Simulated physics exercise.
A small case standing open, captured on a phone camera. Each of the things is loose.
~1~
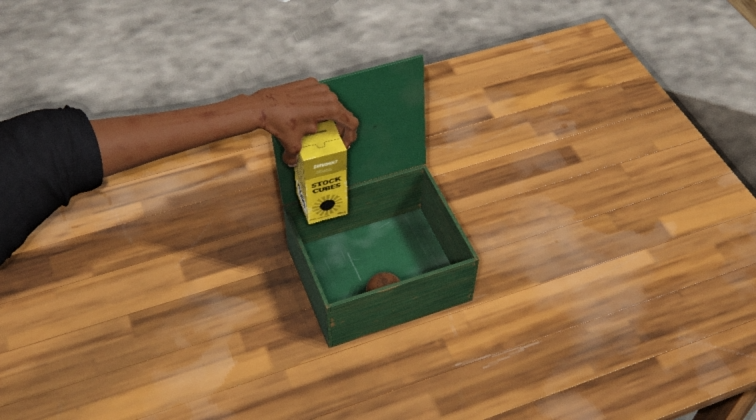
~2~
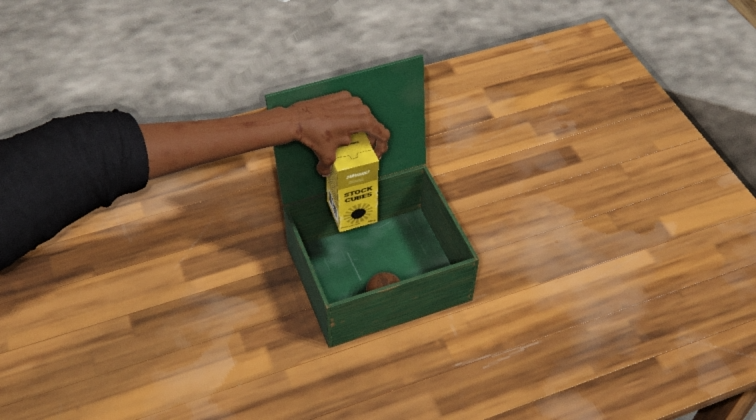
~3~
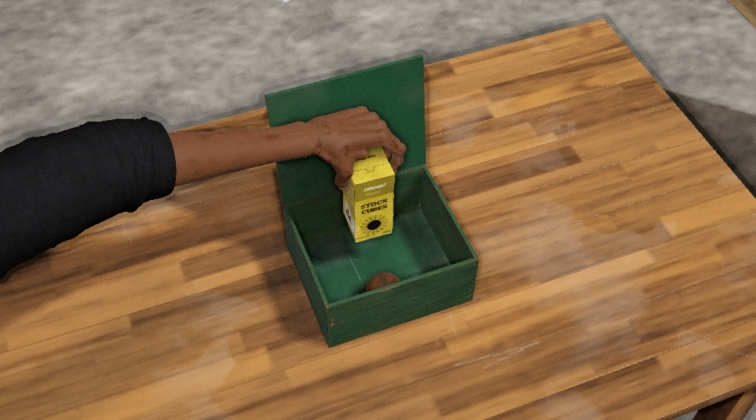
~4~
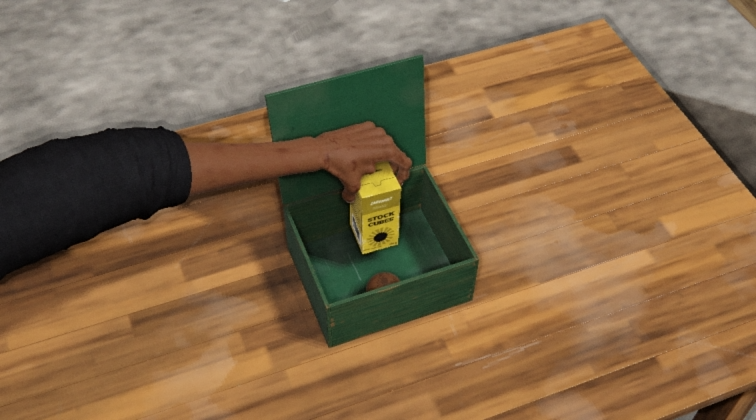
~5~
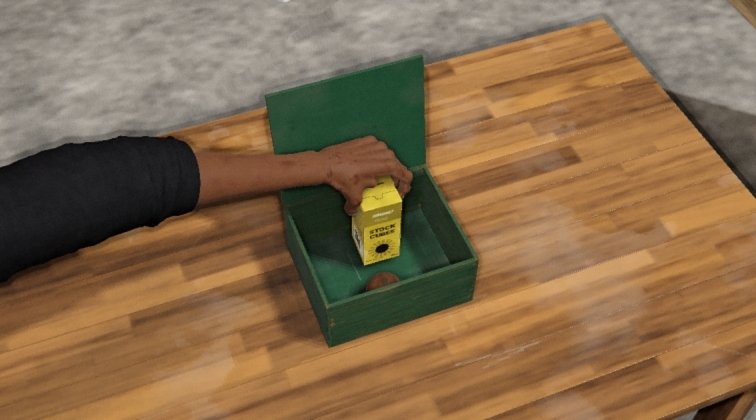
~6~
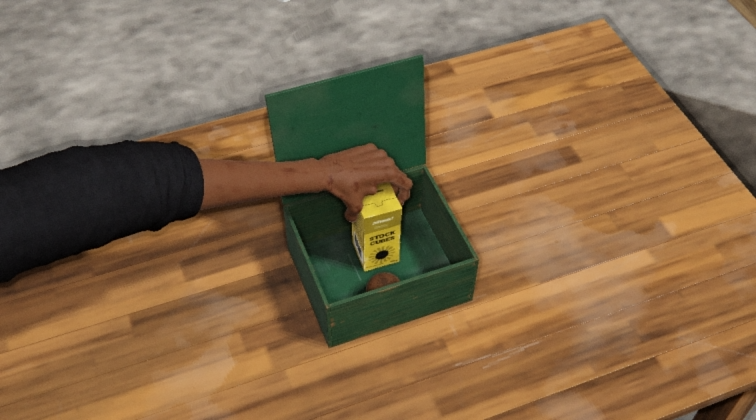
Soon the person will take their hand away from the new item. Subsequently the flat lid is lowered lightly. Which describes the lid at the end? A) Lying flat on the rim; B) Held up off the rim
B, held up off the rim.
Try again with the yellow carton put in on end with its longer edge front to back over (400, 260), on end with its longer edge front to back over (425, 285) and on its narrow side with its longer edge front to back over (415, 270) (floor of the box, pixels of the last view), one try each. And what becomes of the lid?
On try one it won't go down; on try two it won't go down; on try three it fits down fine.
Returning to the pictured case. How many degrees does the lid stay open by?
Angle above rim: About 50°.
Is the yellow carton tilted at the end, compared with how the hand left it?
Observation: It keeps the set orientation.
Then, 1.00 s later than the last frame, lid starting down.
Then, 1.40 s later than the last frame, lid 72° above the rim.
Then, 1.70 s later than the last frame, lid 52° above the rim.
When it is over, lid 49° above the rim; both as before. End places, in pixels of the last picture, yellow carton near (376, 226).
